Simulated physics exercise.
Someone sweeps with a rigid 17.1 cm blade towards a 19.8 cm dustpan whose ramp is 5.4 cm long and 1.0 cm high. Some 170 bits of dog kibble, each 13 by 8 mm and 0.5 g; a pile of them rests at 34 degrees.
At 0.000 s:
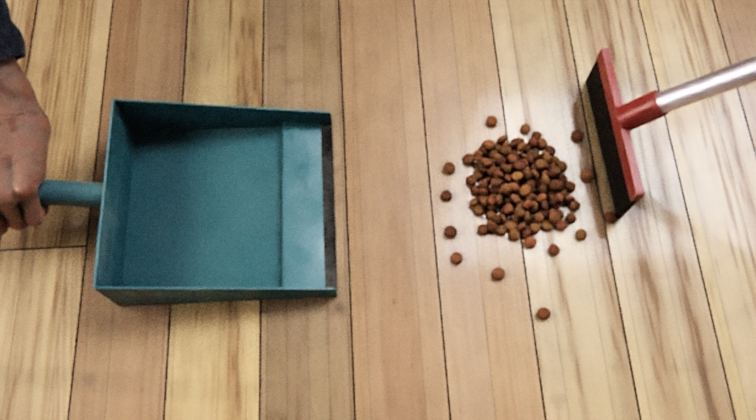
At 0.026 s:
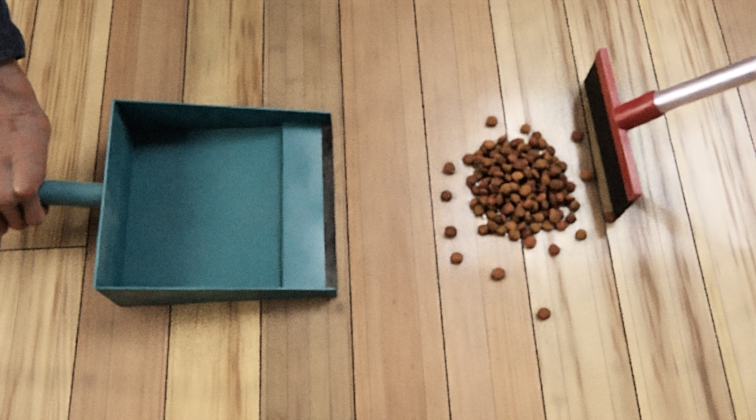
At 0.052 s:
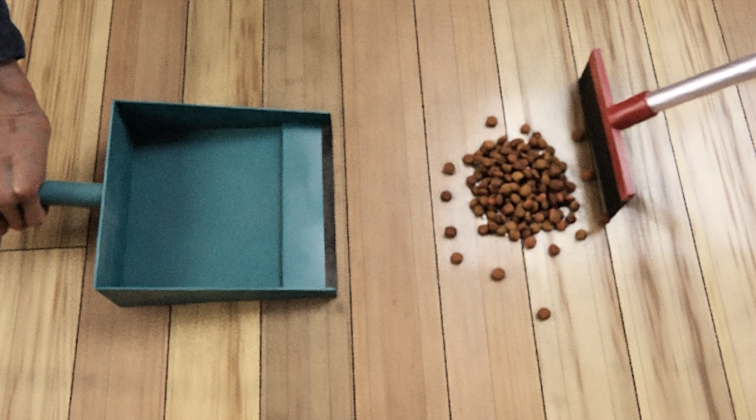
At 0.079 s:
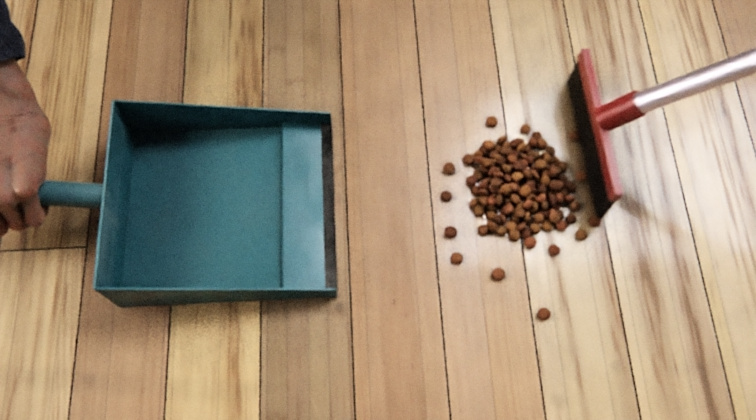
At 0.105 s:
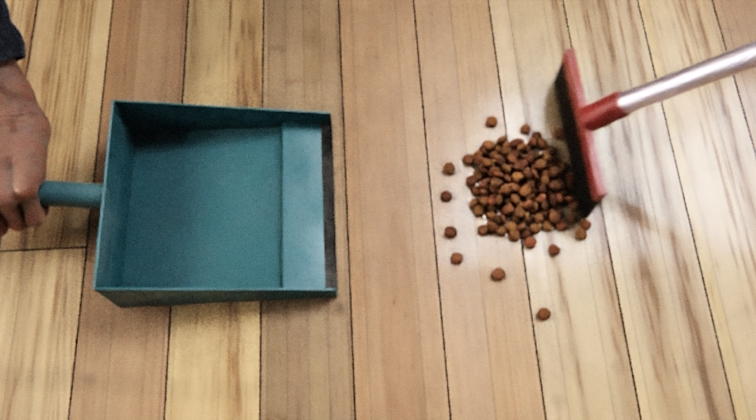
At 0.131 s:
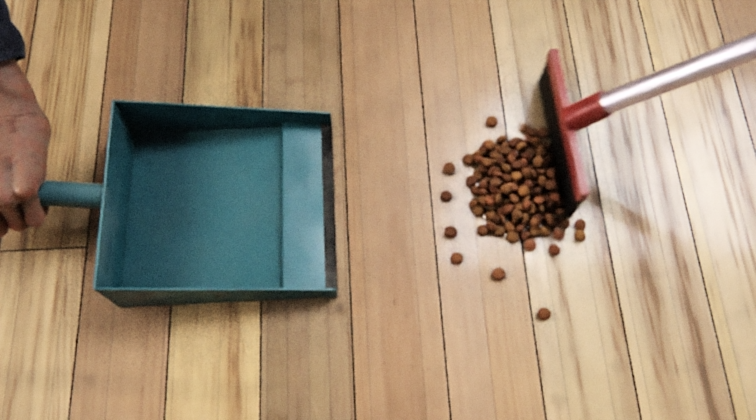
On a floor of pale wooden planks, seen from above by a camera that stays still, a hand at the left edge holds the handle of a teal dustpan, its open side facing right. Right of centre lies a small heap of brown kibble with loose bits scattered around it. A red-backed brush with a dark face and silvery handle slides a short way leftward from the right, meeting the heap's right edge.
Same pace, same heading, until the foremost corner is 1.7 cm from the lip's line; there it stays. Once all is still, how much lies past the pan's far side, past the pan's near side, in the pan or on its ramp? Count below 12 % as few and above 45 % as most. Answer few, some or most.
Far side: Few, near side: Few, pan: Some.
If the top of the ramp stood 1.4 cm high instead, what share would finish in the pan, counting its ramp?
In that case some 40 per cent.
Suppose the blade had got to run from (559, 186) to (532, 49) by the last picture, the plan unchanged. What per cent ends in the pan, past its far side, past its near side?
Pan 30, far 15, near 5.
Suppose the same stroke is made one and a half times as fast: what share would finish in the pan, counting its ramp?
In that case some 45 per cent.
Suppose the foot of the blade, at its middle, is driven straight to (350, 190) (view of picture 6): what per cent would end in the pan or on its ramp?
Some 50 per cent.
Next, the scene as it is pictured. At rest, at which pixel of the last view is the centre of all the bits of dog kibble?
Near (333, 207).
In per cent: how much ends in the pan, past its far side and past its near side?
Far side 5, near side 0, pan 40.
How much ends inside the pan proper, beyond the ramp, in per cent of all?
About 5 per cent.
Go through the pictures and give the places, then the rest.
In the first picture, blade from (636, 195) to (603, 57), moved 0.0 cm, 0 of the pieces shifted so far; middle of the pieces at (522, 183); pan at (212, 211).
In the second picture, blade from (634, 195) to (601, 57), moved 0.2 cm, 0 of the pieces shifted so far; middle of the pieces at (522, 183).
In the third picture, blade from (627, 195) to (594, 57), moved 0.9 cm, 1 of the pieces shifted so far; middle of the pieces at (522, 183).
In the fourth picture, blade from (615, 196) to (583, 58), moved 2.1 cm, 2 of the pieces shifted so far; middle of the pieces at (522, 183).
In the fifth picture, blade from (599, 196) to (568, 58), moved 3.7 cm, 4 of the pieces shifted so far; middle of the pieces at (522, 183).
In the sixth picture, blade from (581, 196) to (552, 58), moved 5.5 cm, 61 of the pieces shifted so far; middle of the pieces at (520, 183); pan at (213, 212). Its pace works out near 0.68 m/s, heading 2 degrees away from the viewer's side.
Then, at 0.30 s, middle of the blade 13 cm from the lip; 0 % over the lip, far side 5 %, near side 0 %.
After 0.42 s, middle of the blade 5 cm from the lip; 0 % over the lip, far side 5 %, near side 0 %.
After 0.67 s, middle of the blade 2 cm from the lip; 40 % over the lip, far side 5 %, near side 0 %.
In the end, at 1.1 s, far side 5 %, near side 0 %, pan 40 %, in front of the lip or behind the blade 55 %.
